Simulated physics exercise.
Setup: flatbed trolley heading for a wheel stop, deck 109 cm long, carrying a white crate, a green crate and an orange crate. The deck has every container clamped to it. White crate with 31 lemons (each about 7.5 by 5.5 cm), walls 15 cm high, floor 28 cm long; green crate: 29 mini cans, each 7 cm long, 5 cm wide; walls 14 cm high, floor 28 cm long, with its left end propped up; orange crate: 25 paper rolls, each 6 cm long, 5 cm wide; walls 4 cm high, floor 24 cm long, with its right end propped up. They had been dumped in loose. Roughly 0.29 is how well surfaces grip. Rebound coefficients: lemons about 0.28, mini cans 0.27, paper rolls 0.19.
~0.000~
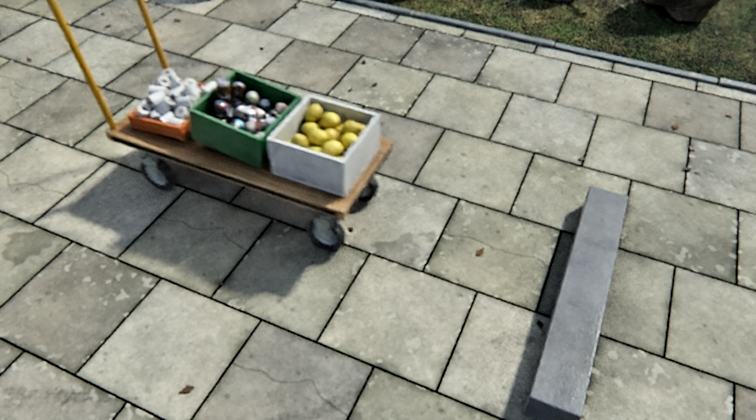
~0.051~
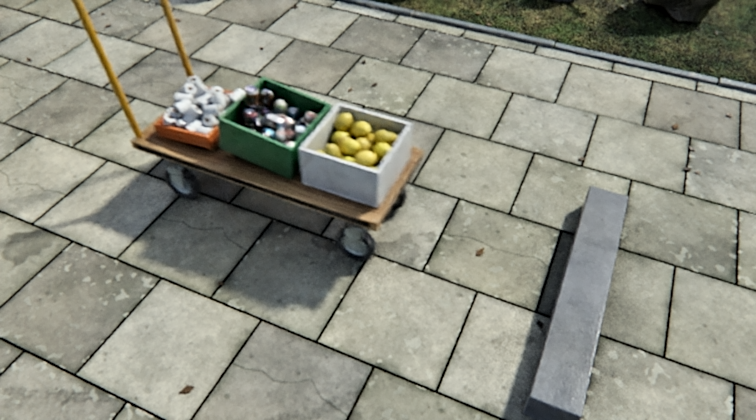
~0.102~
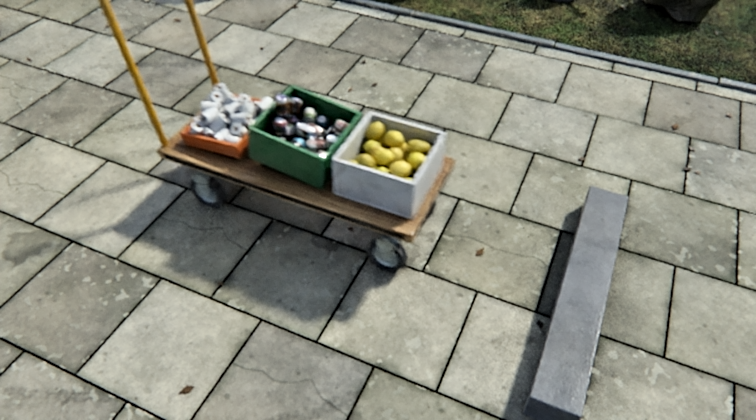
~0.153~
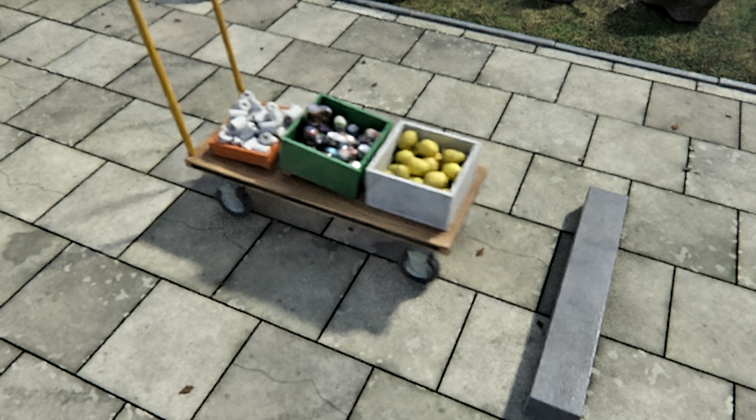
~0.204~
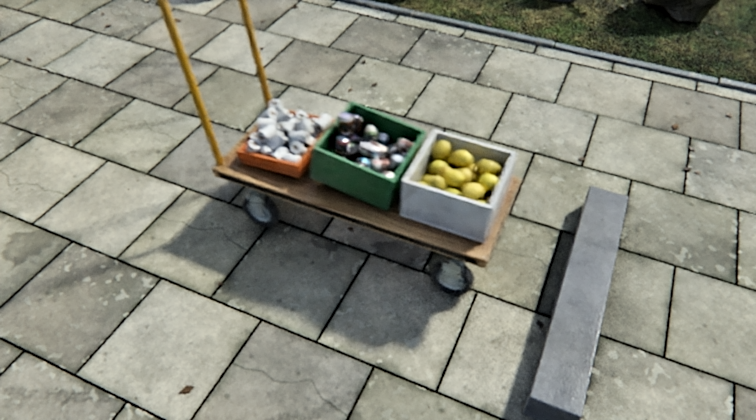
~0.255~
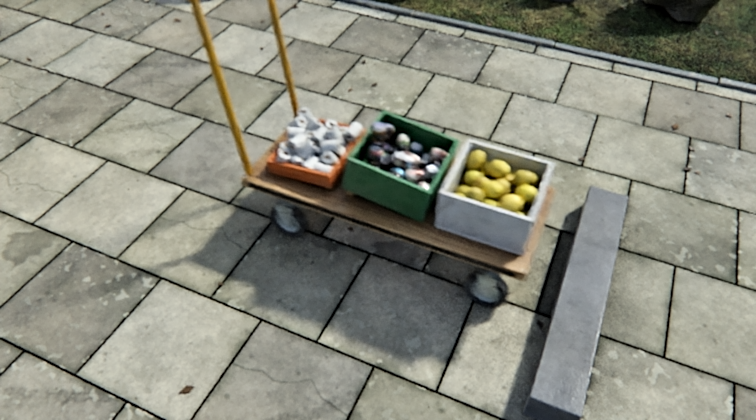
A flatbed trolley carrying orange, green and white crates rolls right across grey paving slabs.
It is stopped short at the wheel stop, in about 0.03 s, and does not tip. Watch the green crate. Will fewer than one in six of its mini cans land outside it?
Yes: Most likely the spillage is lower than a sixth of the load.
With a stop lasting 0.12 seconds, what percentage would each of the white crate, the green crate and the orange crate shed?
That way you'd get white crate at 0, green crate at 0, and orange crate at 30 percent.
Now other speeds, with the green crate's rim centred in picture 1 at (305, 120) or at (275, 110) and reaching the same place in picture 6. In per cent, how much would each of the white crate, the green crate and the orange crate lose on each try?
Per cent lost, first try then second - white crate: 0, 0; green crate: 0, 0; orange crate: 20, 20.
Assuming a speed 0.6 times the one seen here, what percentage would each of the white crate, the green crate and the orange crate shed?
White crate 0, green crate 0, orange crate 10 per cent.
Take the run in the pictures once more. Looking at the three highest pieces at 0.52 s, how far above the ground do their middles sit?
Height, averaged: Around 54 cm.
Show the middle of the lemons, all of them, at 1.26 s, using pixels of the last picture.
At about (552, 216).
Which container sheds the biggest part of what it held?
That would be the orange crate.
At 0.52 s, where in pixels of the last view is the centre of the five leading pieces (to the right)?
Their mean place is near (581, 193).
After 0.30 s, the wheels strike.
After 0.40 s, white crate 31 in, 0 out, green crate 29 in, 0 out and orange crate 21 in, 4 out.
After 0.52 s, white crate 30 in, 1 out, green crate 28 in, 1 out and orange crate 20 in, 5 out.
After 0.75 s, white crate 28 in, 3 out, green crate 27 in, 2 out and orange crate 18 in, 7 out.
When it is over (at 1.26 s), white crate 28 in, 3 out, green crate 27 in, 2 out and orange crate 18 in, 7 out. Asked share, 2 of 29, 7 per cent.
